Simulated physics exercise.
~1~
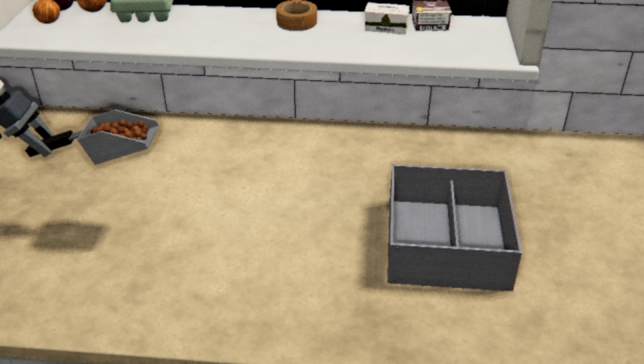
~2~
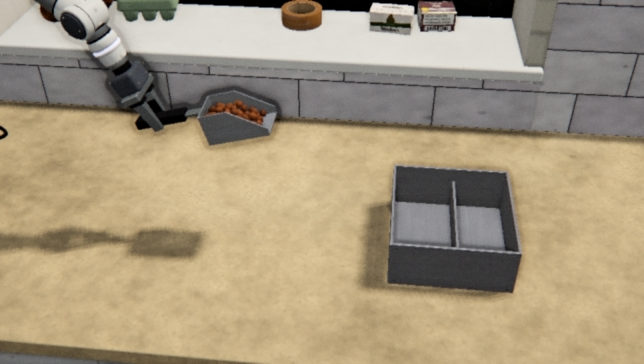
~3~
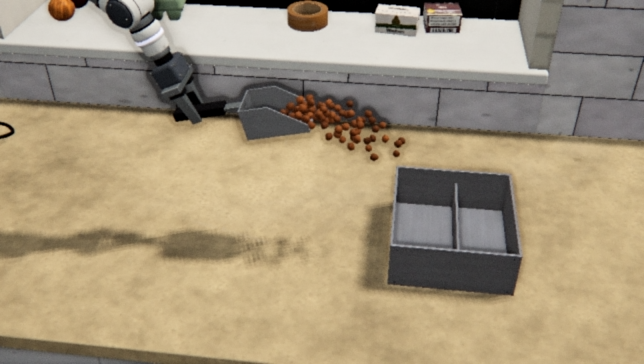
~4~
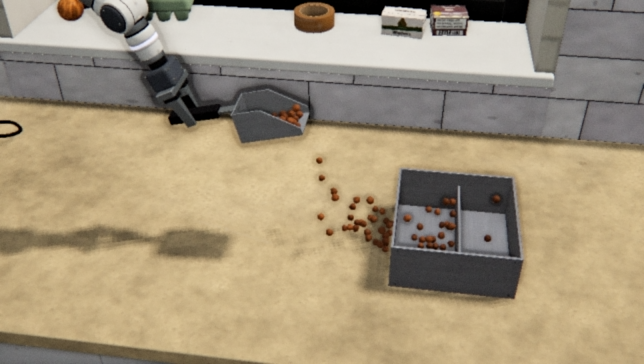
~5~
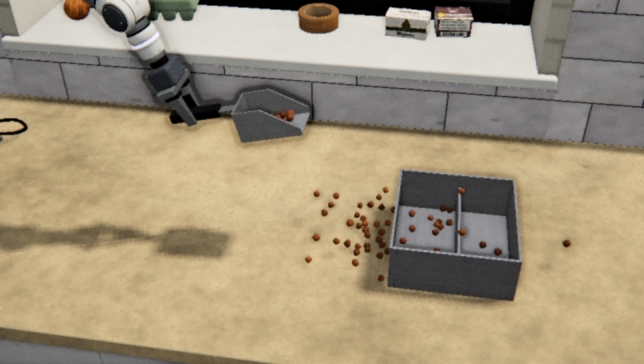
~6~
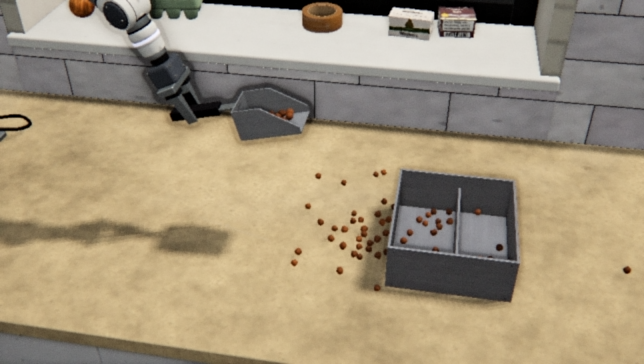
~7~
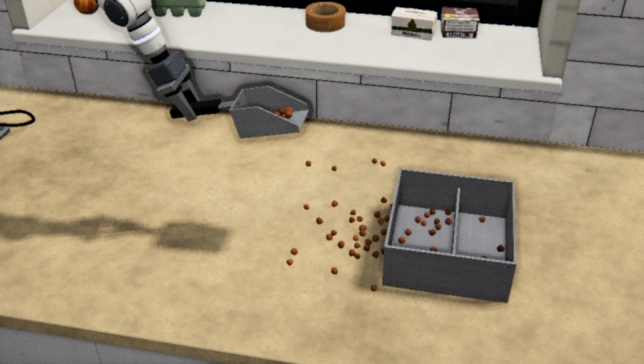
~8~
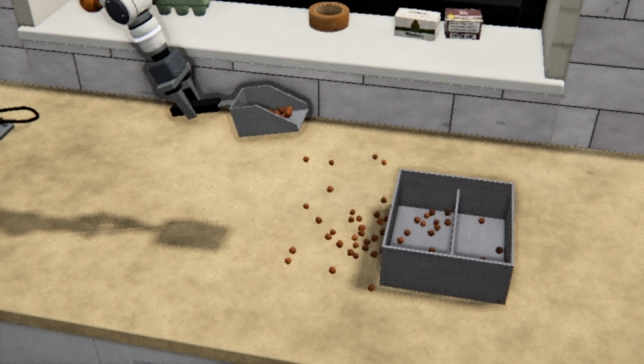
To begin with, a robot arm at the left holds a grey scoop of small brown nuts above a tan counter, with an open, divided grey box standing to the right. The arm carries the scoop rightward, its load still heaped inside. It then stops with a slight pull back, and most of the nuts fly out of the open front toward the box. Some drop into the box, mostly its left part, while many scatter on the counter beside it and one rolls off to the right. Finally the scoop stays still with some nuts left inside, and the spilled ones settle.
